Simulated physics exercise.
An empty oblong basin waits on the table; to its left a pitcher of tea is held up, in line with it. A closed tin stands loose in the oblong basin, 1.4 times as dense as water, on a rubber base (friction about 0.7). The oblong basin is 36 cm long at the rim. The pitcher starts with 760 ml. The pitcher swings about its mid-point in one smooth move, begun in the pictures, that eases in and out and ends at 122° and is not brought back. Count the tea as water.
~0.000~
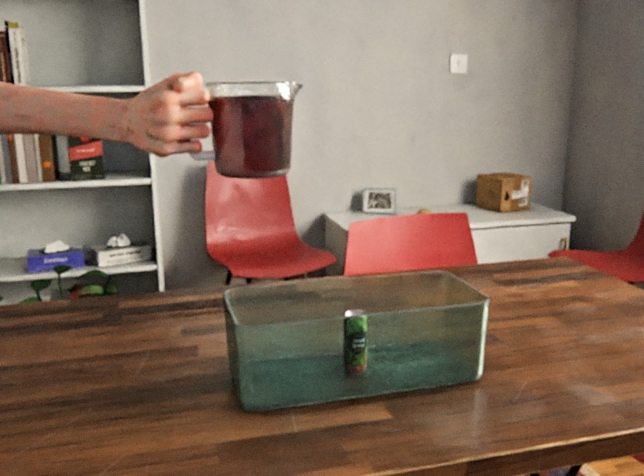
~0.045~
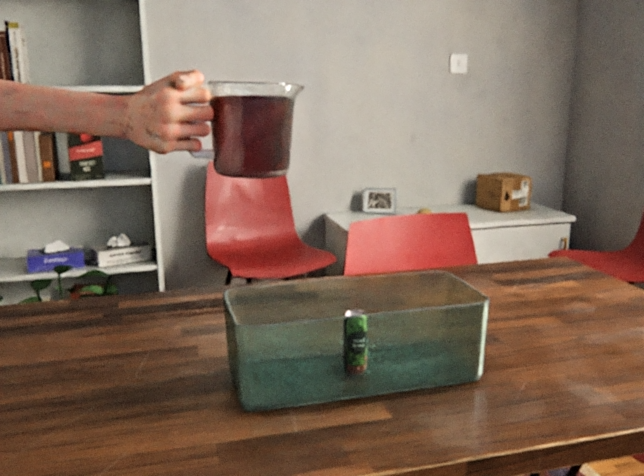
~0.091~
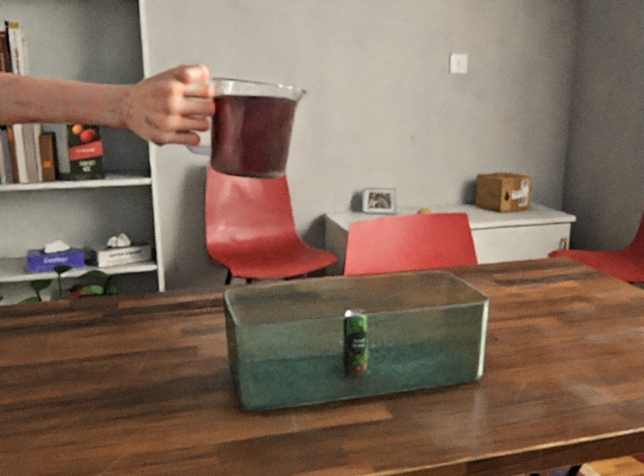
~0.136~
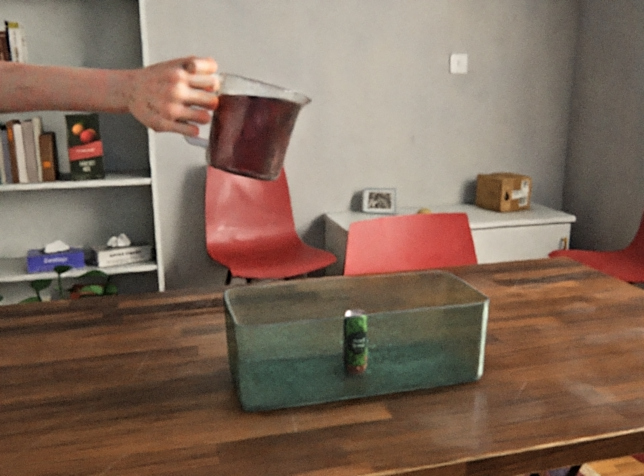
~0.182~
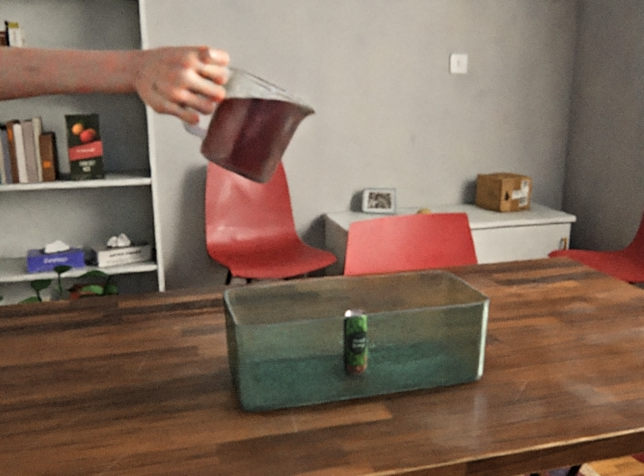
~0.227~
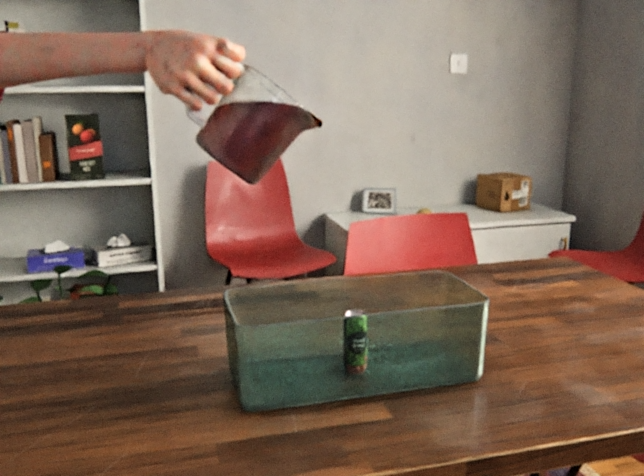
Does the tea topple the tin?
The tin goes over.
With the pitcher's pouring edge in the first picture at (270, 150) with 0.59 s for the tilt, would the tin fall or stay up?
Then it remains upright.
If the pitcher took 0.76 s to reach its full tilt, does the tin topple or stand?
The tin remains upright.
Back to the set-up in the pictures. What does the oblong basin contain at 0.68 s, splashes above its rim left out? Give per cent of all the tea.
Some 78 per cent.
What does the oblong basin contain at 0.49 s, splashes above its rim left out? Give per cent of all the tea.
Some 12 per cent.
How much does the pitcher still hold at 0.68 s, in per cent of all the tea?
Near 3 in a hundred.
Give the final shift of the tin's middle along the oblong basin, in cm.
Some 9.0 cm.
After 0.49 s the tilt is 113° and 38 per cent is still to pour; the tin stands where it began.
After 0.68 s the tilt is 122° and 3 per cent is still to pour; the tin stands where it began.
After 0.87 s the tilt is 122° and 0 per cent is still to pour; the tin leans 53°.
After 1.09 s the tilt is 122° and 0 per cent is still to pour; the tin lies on its side.
In the end the tin lies on its side.
